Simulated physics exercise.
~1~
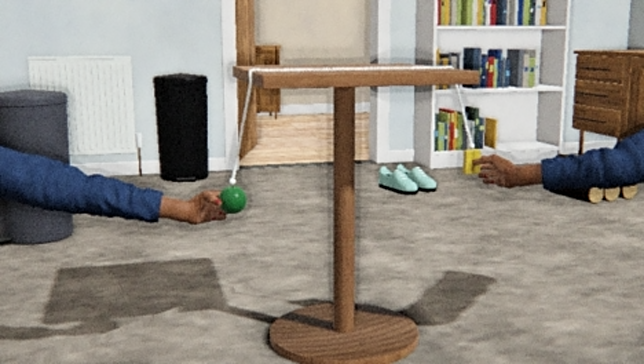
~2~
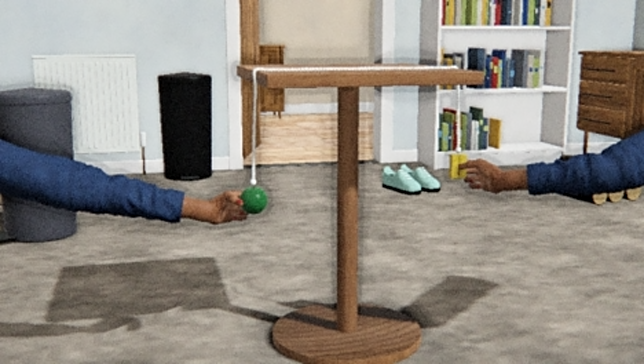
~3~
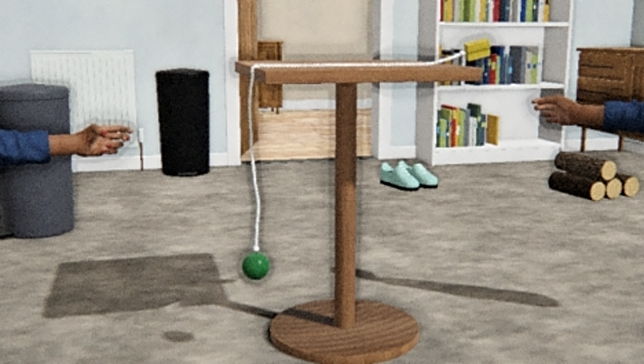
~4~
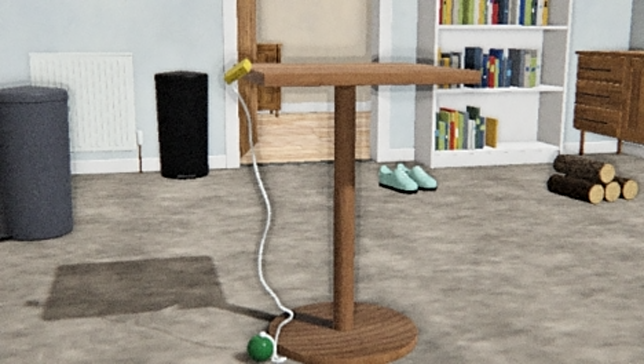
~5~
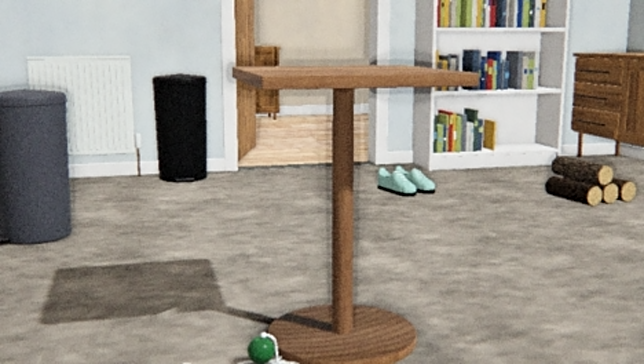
A green ball, resembling an apple, and a small yellow box hang from opposite ends of a white string draped over a brown wooden pedestal table, seen from the front in a slightly swaying view. Around them stand grey and black bins, pale turquoise shoes, a white bookcase and stacked logs on a grey floor. Blue-sleeved hands hold both hanging things, move them slightly inward, then let go and draw back. The green one drops on the left, pulling the yellow box up and across the tabletop. The box tips over the left edge, and the string falls to the floor, where the green ball rests by the table's round base.
